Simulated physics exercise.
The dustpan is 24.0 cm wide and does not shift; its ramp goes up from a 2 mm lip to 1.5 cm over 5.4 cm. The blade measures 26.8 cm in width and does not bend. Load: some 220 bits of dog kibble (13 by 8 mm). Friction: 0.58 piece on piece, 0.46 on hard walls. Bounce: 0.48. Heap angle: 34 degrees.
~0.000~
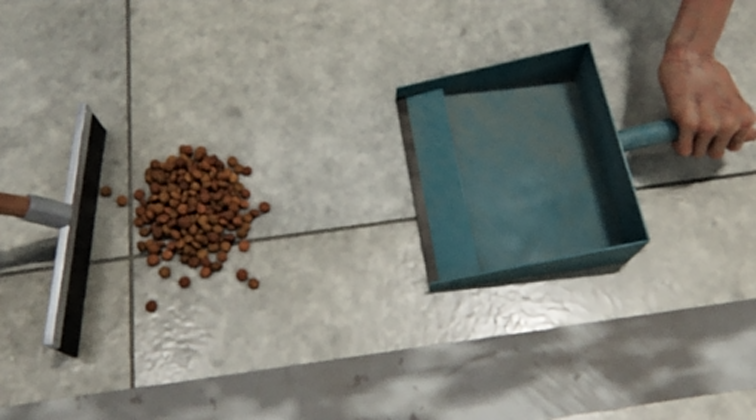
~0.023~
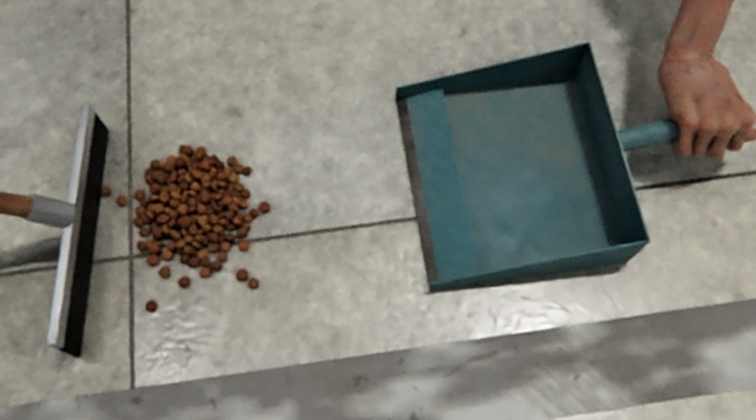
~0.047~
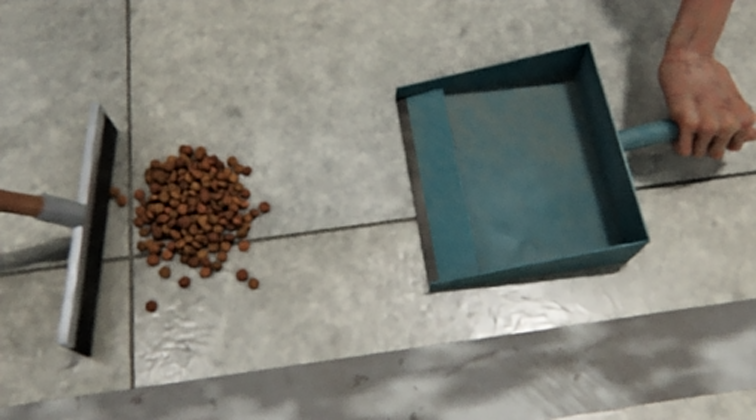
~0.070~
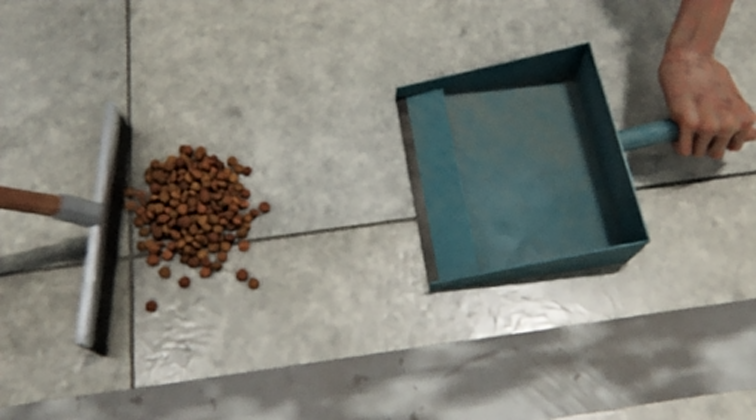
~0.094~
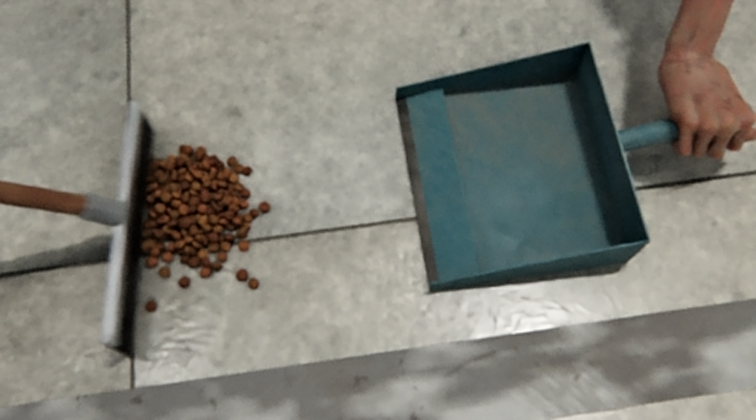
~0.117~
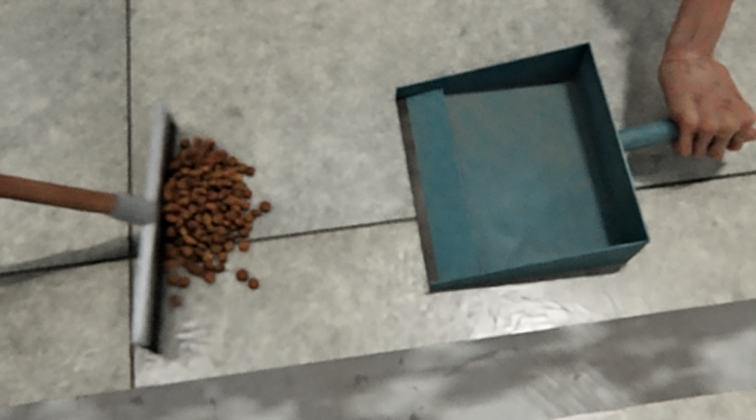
On a grey tiled floor, a hand at the right holds a teal dustpan still while a wooden-handled blade at the left slides rightward, meets a heap of brown kibble and pushes the pieces slightly to the right.
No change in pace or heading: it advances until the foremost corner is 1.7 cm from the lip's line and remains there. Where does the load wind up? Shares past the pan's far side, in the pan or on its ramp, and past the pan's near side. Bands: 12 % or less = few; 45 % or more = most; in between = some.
Shares - past the pan's far side: Few; in the pan or on its ramp: Most; past the pan's near side: Few.
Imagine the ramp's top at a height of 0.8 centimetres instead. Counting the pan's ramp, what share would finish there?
Around 65 per cent.
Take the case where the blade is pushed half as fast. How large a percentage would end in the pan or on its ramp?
It would come to roughly 45 percent.
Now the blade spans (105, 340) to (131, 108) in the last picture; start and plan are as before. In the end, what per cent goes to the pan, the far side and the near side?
The pan gets 50, the far side 5 and the near side 5.
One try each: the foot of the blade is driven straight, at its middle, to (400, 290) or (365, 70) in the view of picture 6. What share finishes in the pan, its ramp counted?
Some 50 and 30 per cent.
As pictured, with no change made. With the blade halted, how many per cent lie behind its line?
Estimate: Near 0 %.
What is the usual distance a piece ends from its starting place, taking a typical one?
Roughly 30 cm.
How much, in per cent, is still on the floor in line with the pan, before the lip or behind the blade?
That comes to near 25 percent.
After 0.23 s, middle of the blade 14 cm from the lip; 0 % over the lip, far side 5 %, near side 0 %.
Then, at 0.30 s, middle of the blade 6 cm from the lip; 0 % over the lip, far side 5 %, near side 5 %.
Then, at 0.51 s, middle of the blade 3 cm from the lip; 65 % over the lip, far side 5 %, near side 10 %.
By 1.2 s all is still; far side 5 %, pan 60 %, near side 10 %, in front of the lip or behind the blade 25 %.
